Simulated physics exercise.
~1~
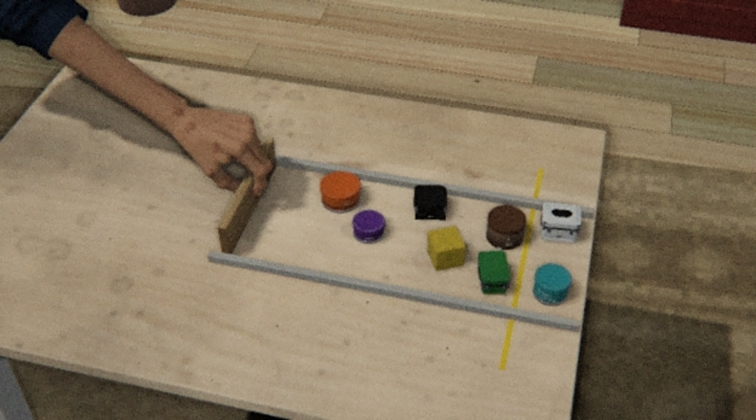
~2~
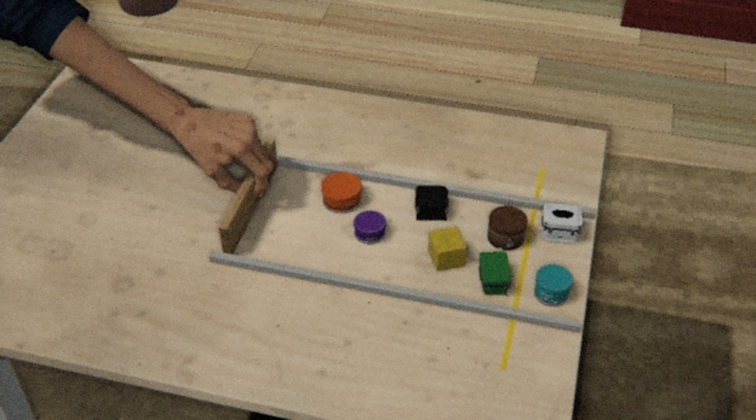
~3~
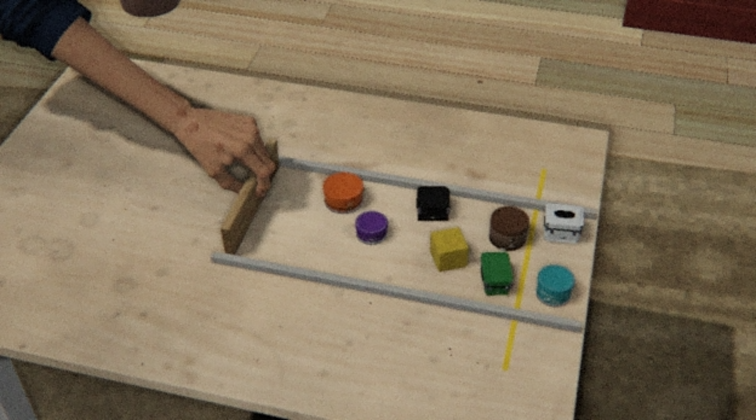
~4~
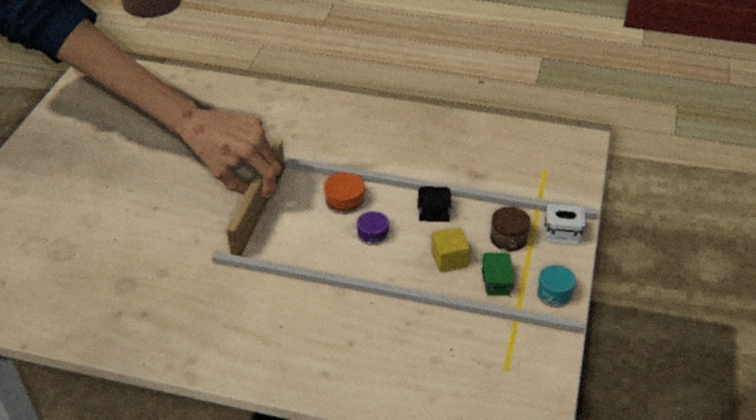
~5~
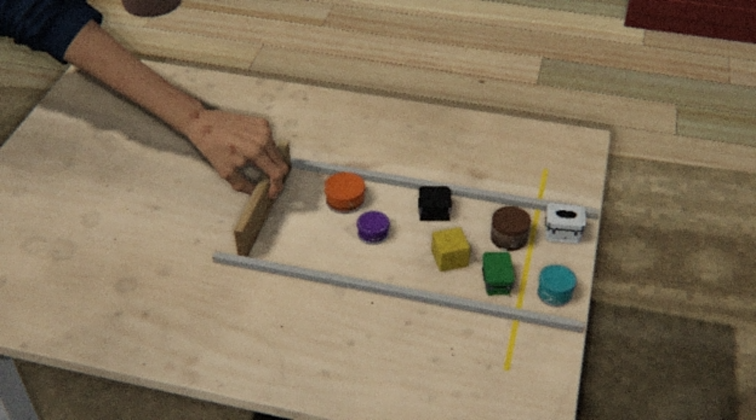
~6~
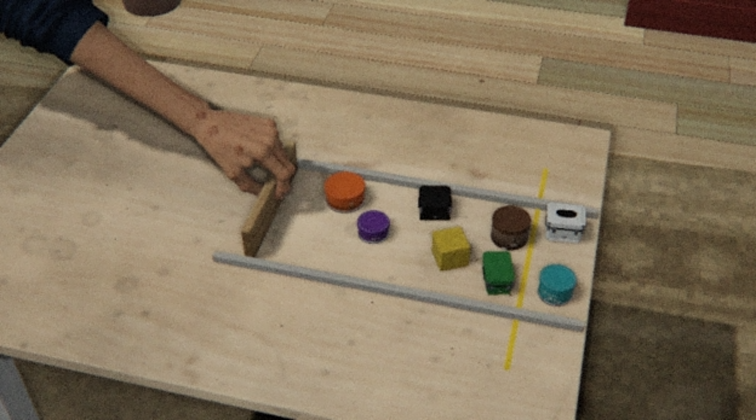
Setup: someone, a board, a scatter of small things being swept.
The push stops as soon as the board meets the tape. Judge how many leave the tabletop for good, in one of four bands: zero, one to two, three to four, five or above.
That falls in the band one to two.
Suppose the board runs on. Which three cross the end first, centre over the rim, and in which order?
Order, earliest first: The white case; the turquoise pot; the black case.
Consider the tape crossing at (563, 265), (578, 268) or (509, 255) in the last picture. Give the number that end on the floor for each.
In order: 5, 7 and 1.
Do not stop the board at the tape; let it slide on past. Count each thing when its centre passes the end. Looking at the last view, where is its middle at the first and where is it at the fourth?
At (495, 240) for the first, at (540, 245) for the fourth.
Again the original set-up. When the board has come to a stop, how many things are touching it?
In total, 3.
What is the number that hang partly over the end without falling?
Number: 2.
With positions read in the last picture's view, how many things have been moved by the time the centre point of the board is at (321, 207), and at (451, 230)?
The count is 1 at the first point and 5 at the second.
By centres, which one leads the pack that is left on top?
The black case winds up nearest.
Soon after, none off yet; turquoise pot at rest near (557, 285); white case at rest near (565, 223); brown tub at rest near (511, 228).
Then, none off yet; turquoise pot at rest near (557, 285); white case at rest near (565, 223); brown tub moving near (517, 234).
At rest, the number that fall off is one or two; fallen, white case and turquoise pot.
